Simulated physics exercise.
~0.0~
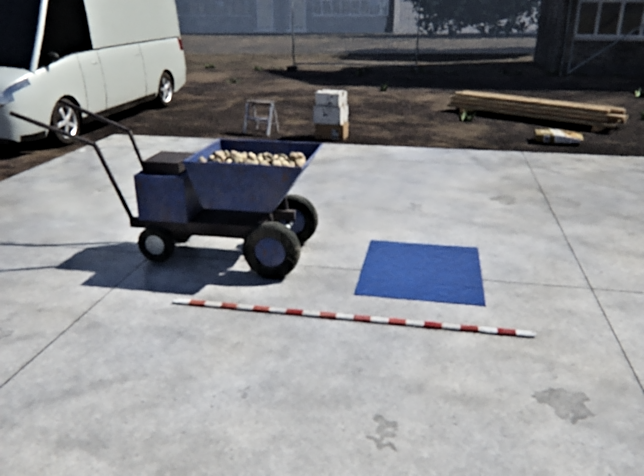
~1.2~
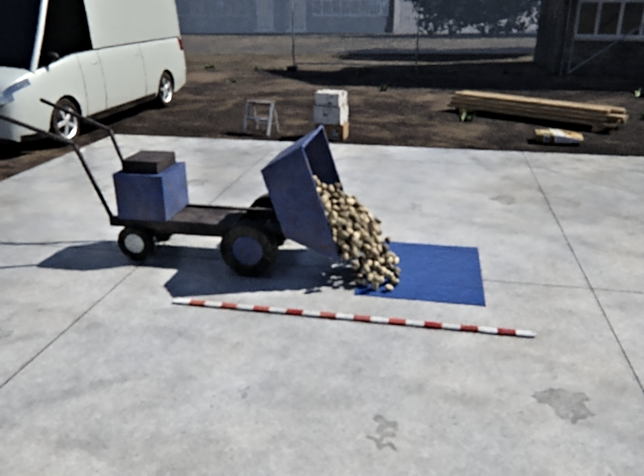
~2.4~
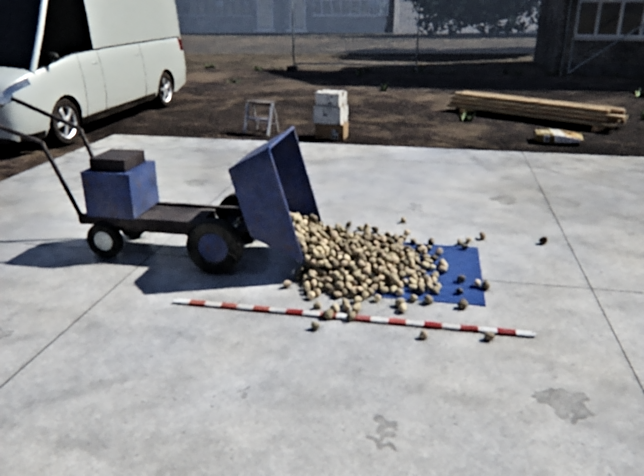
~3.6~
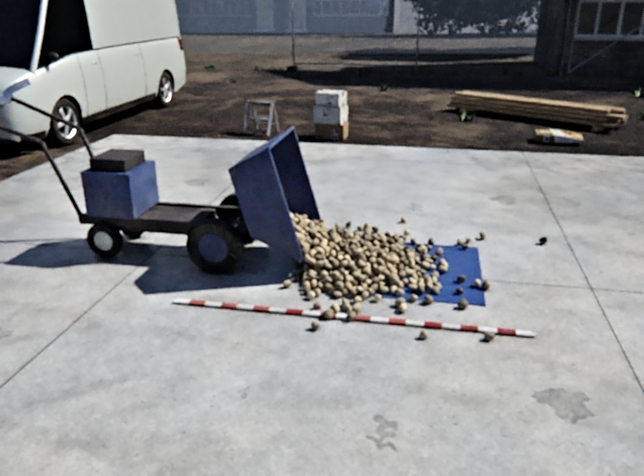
On a sunlit concrete yard, seen from slightly above, a dark blue motor barrow loaded with pale stones stands at left, facing a blue sheet lying flat on the ground. A red and white striped staff lies in front, with a white van, crates and stacked timber behind. The skip tips steeply forward and the stones pour out towards the sheet as the barrow draws back to the left. The heap spreads across the concrete and onto the sheet, with a few stones scattering beyond. Finally everything rests, the skip still raised against the pile, part of the sheet uncovered.
